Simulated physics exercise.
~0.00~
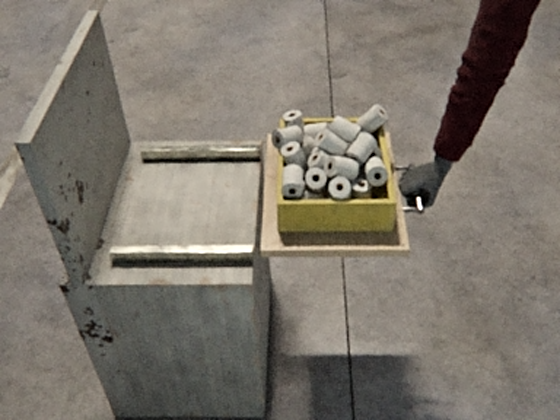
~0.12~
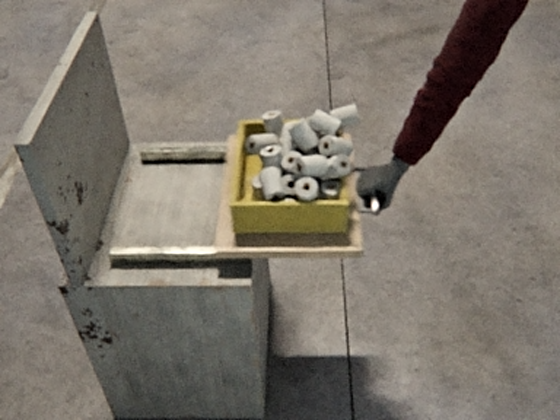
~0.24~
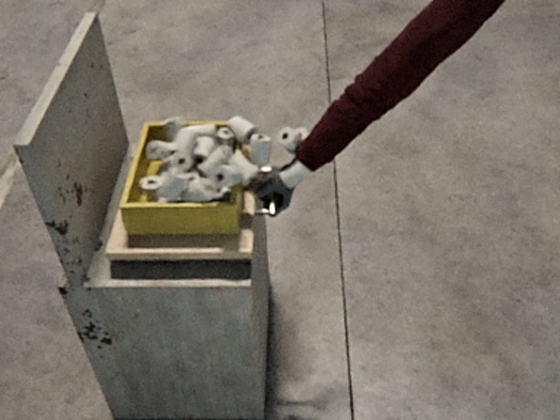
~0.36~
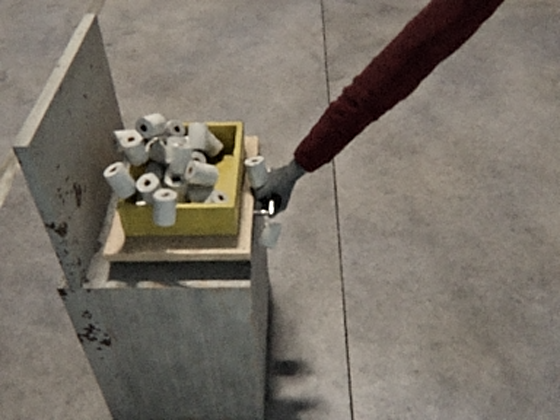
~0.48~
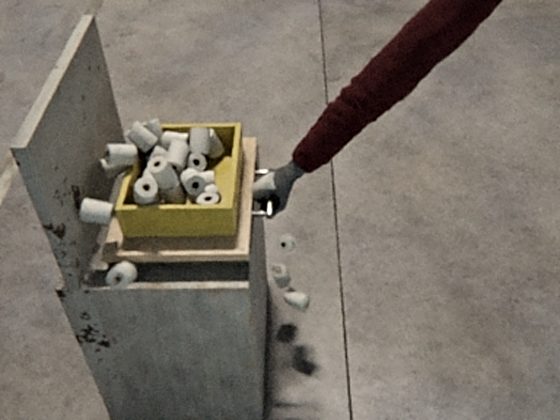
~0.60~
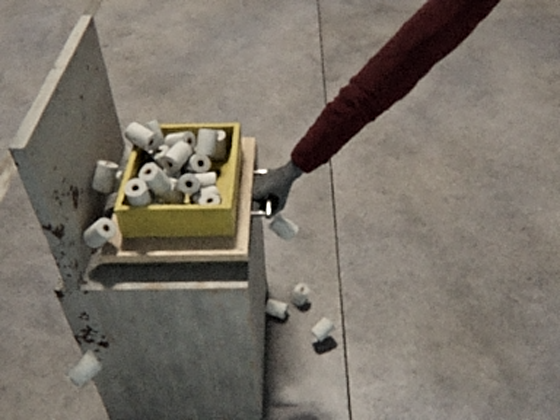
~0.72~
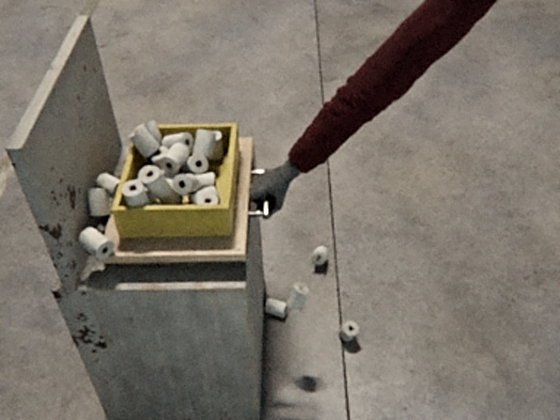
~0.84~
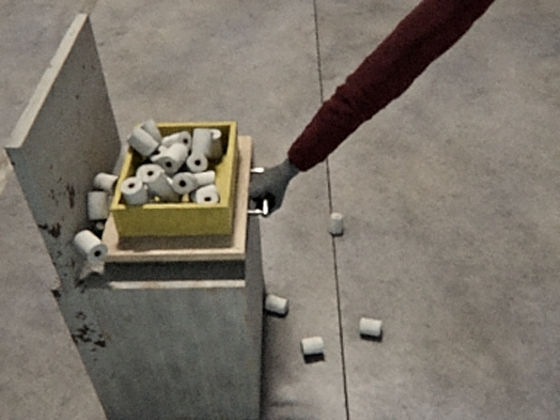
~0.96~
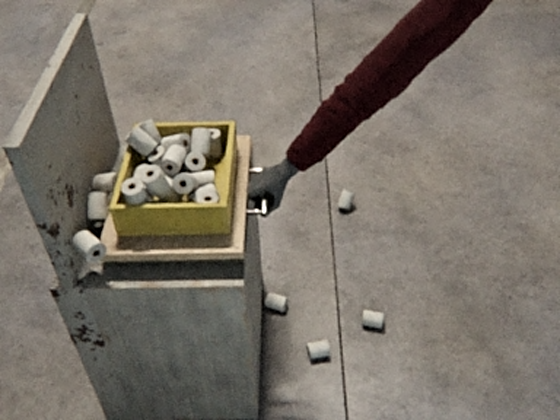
A gloved hand shoved a sliding shelf holding a yellow crate of white paper rolls leftward until it stopped abruptly, and the rolls lurched about, several tumbling out on both sides, leaving a few on the concrete floor while most stayed in the crate.
